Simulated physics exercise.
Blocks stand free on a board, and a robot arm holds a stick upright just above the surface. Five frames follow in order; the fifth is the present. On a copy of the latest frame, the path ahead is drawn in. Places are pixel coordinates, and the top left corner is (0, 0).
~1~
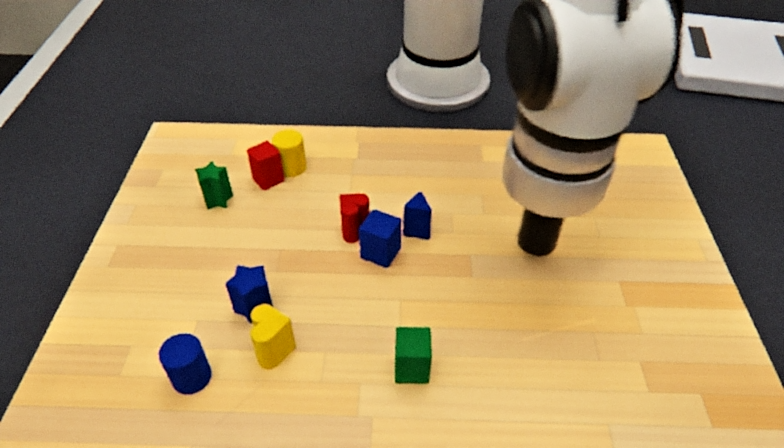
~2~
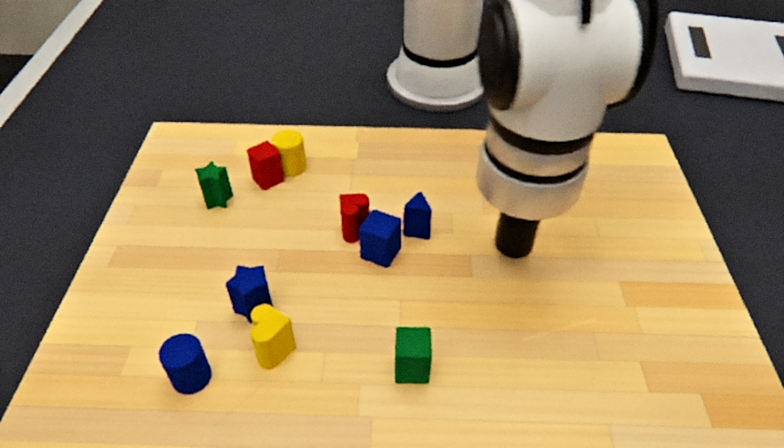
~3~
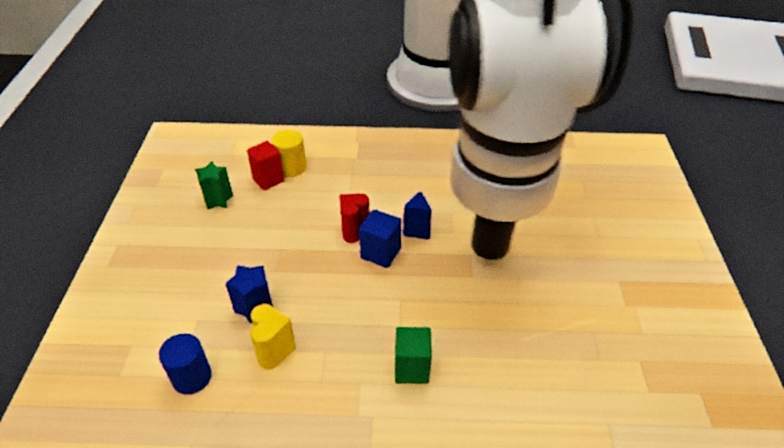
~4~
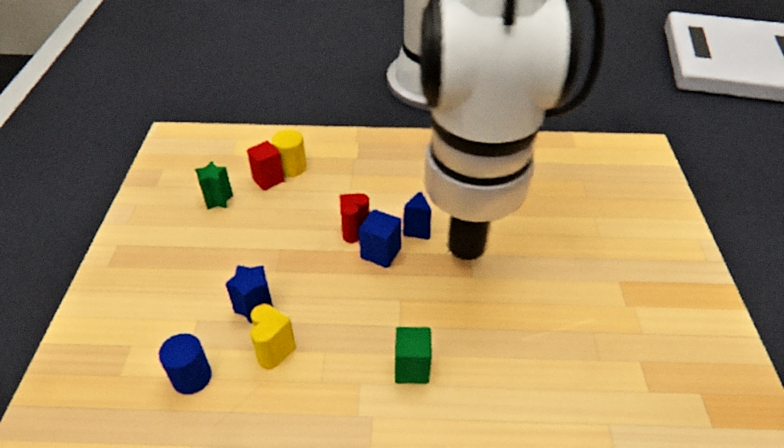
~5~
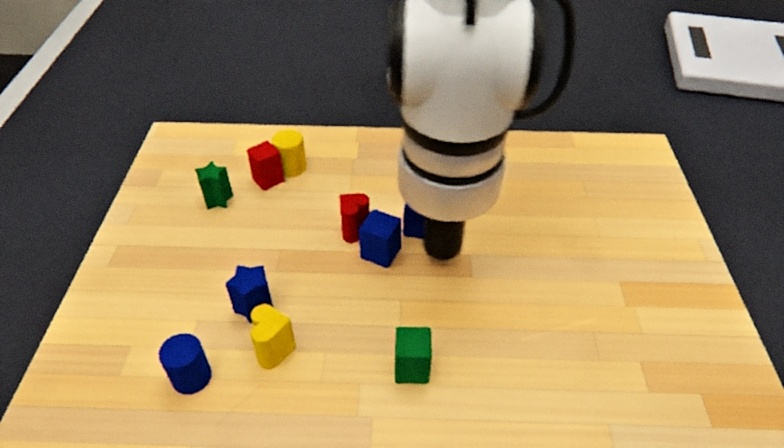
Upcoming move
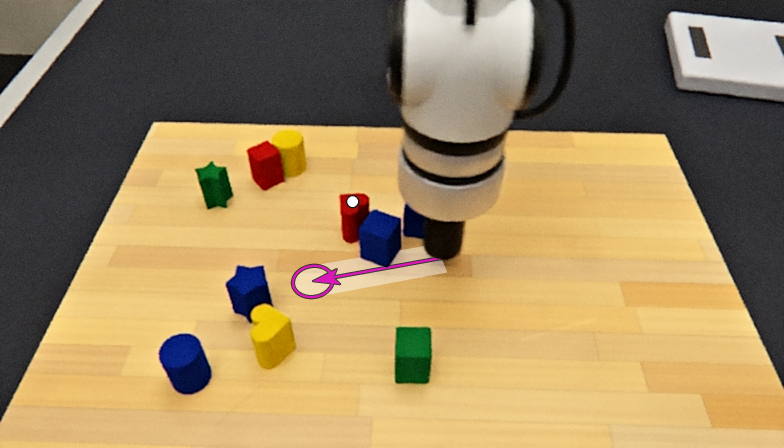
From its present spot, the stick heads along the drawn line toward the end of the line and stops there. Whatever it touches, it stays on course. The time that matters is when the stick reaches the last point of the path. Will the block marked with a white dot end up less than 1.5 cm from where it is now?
Yes, that is how it ends up.
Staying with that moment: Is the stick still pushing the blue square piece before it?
Answer: No.
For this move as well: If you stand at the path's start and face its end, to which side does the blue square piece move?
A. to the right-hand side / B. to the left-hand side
The answer is A.
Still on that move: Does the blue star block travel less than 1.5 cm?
Yes, I think so.
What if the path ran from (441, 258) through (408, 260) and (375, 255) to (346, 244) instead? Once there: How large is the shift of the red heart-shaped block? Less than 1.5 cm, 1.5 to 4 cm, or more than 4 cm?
Once the path ends, it will sit 1.5 to 4 cm from where it is now.
Path on the board, in a line from (441, 258) to (313, 281); the dot is on the red heart-shaped block.
What follows on the original path. One third of the way, stick (399, 253); blue square piece (367, 222), turned 15° clockwise.
Two thirds of the way, stick (355, 261); red heart-shaped block (344, 198), turned 45° clockwise; blue square piece (335, 220), turned 50° clockwise.
At the end, stick (311, 269); blue star block in place; red heart-shaped block (343, 199), turned 45° clockwise; blue square piece (332, 219), turned 55° clockwise; blue three-sided block in place.
